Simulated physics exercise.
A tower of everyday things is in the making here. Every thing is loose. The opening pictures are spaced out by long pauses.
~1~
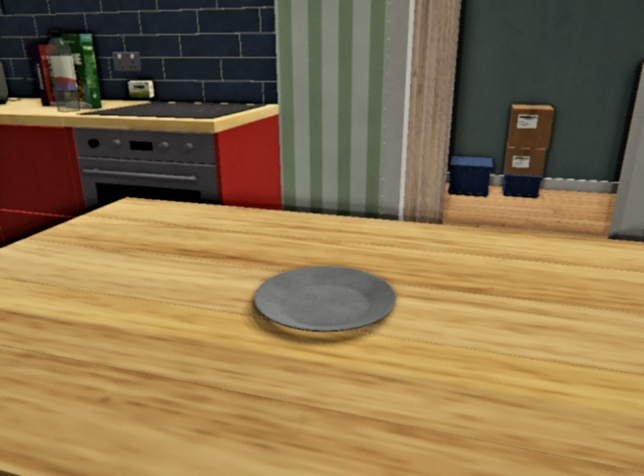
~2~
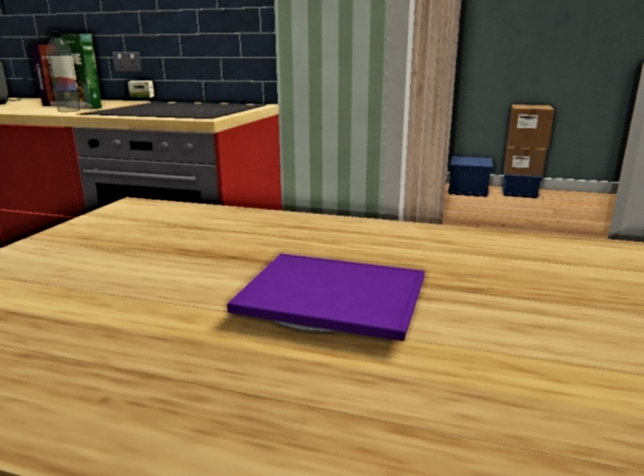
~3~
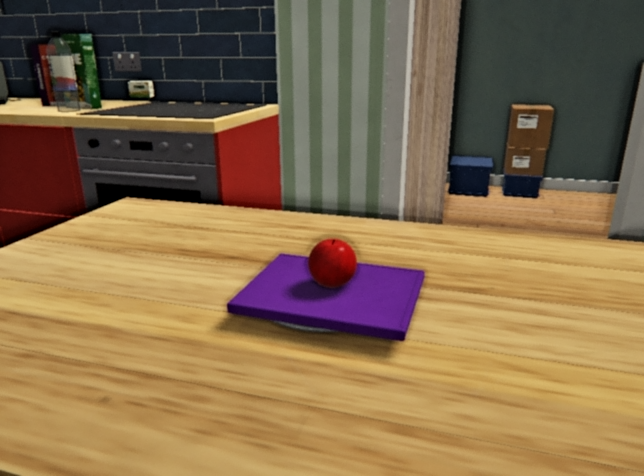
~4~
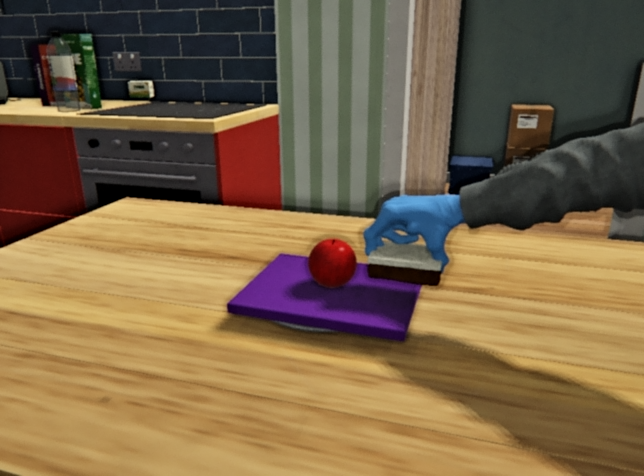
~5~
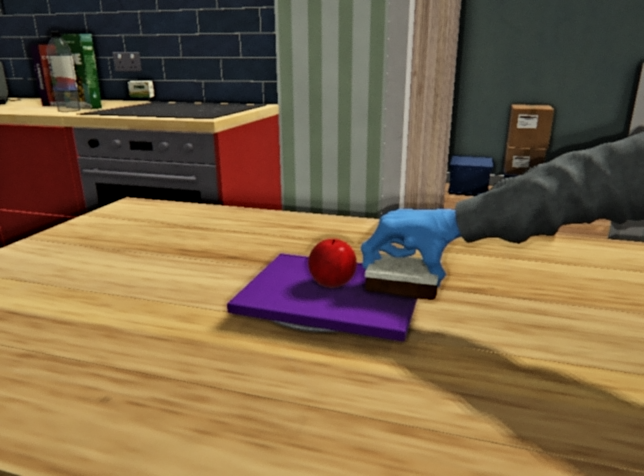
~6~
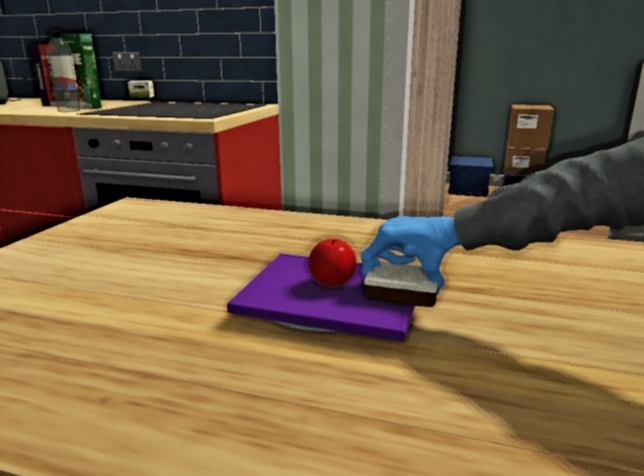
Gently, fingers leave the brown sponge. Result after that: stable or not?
It stays put.
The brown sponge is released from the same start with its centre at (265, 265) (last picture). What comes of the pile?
After that, the pile stays intact.
Then, 0.20 s on from there, no change.
Then, 0.40 s on from there, brown sponge resting near (403, 284).
In the end, all 4 unmoved. At the end, from the last picture's camera, brown sponge near (403, 284). The pile holds.
